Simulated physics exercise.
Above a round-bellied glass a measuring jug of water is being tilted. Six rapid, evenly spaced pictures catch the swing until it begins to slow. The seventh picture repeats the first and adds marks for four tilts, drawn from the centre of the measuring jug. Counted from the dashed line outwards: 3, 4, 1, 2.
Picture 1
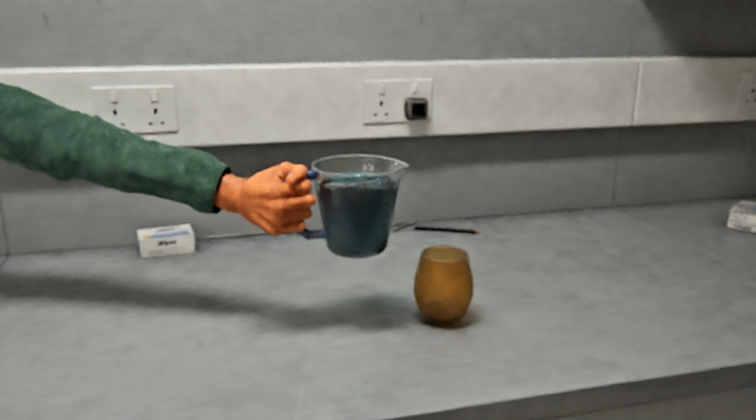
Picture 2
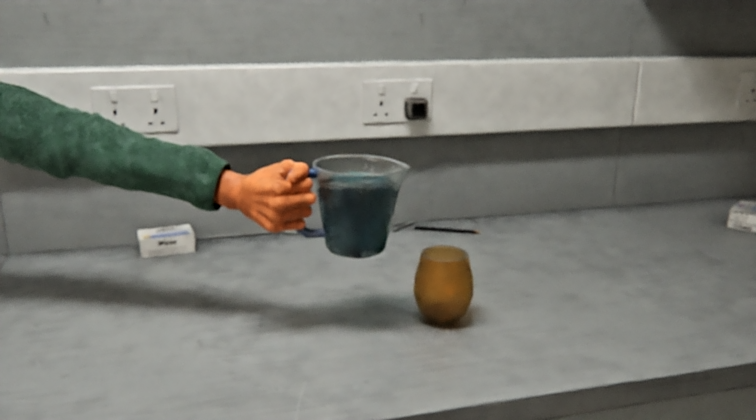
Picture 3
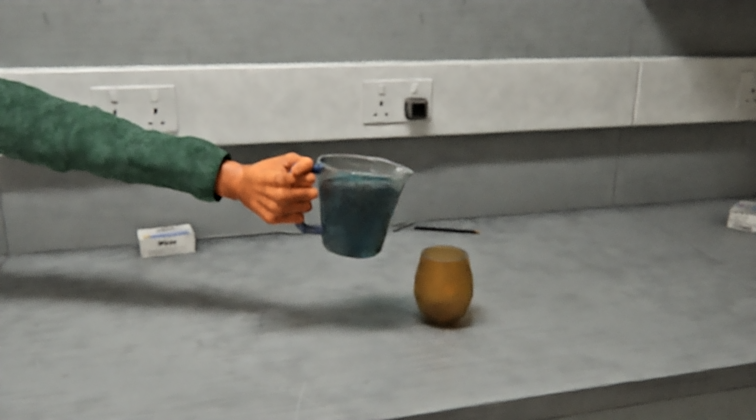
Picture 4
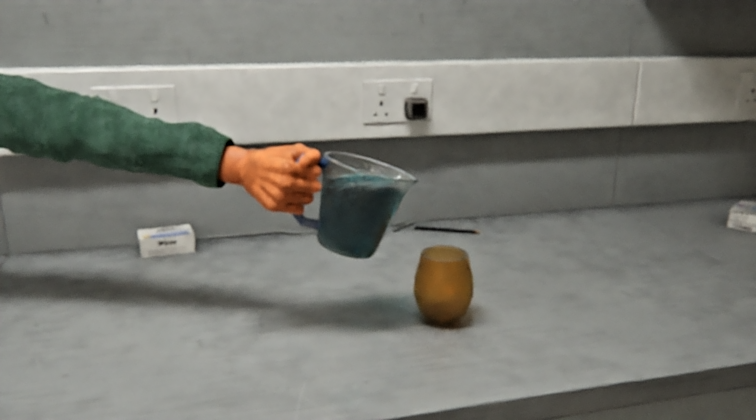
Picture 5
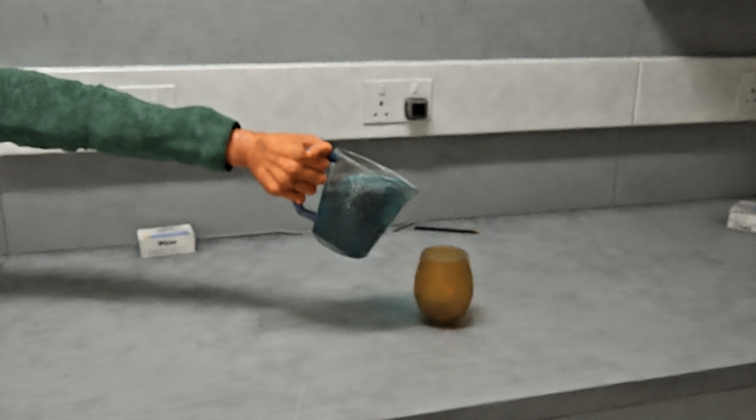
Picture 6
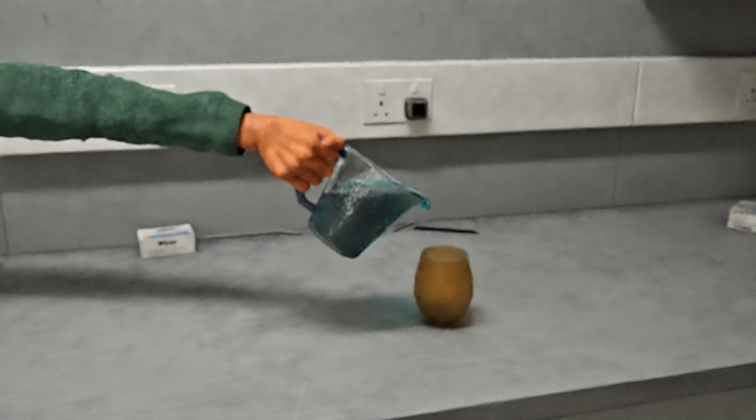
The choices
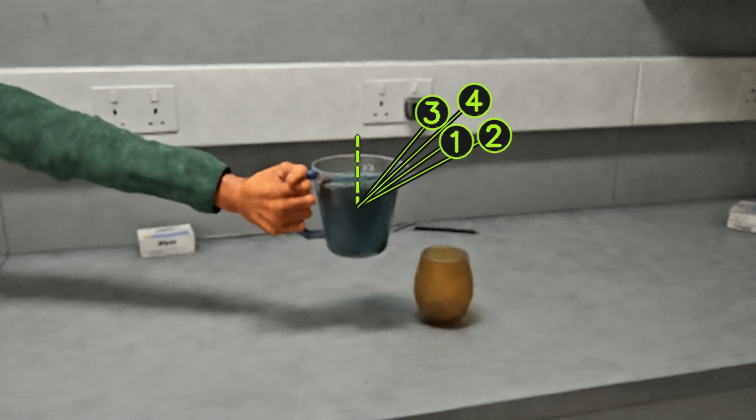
Hand in a green sleeve tilting a measuring jug of blue-green water above an amber round-bellied glass, water just cresting the lip.
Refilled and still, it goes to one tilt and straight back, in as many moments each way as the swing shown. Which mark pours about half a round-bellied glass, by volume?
Best: 4.
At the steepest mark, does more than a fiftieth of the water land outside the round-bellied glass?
Yes, it does.
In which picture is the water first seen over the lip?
In picture 6.
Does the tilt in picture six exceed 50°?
No.
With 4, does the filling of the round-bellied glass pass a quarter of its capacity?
Yes, it does.
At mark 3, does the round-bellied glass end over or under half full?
Under half.
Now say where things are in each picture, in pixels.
Upright, lip at (406, 164); rim of the round-bellied glass round (445, 253); nothing has left yet.
Upright, lip at (407, 166); nothing has left yet.
Tipped about 8°, lip at (411, 171); nothing has left yet.
Tipped about 16°, lip at (415, 179); nothing has left yet.
Tipped about 27°, lip at (418, 190); nothing has left yet.
Tipped about 38°, lip at (419, 201); water is over the lip, down to (422, 207).
On the marked copy, 1 at (440, 148); 2 at (479, 142); 3 at (423, 128); 4 at (461, 111).
If 1 is chosen, the round-bellied glass ends with about 63 % of what it can hold; 5 % of the water is spilt.
If 2 is chosen, the round-bellied glass ends with about 67 % of what it can hold; 16 % of the water is spilt.
If 3 is chosen, the round-bellied glass ends with about 31 % of what it can hold.
If 4 is chosen, the round-bellied glass ends with about 49 % of what it can hold.
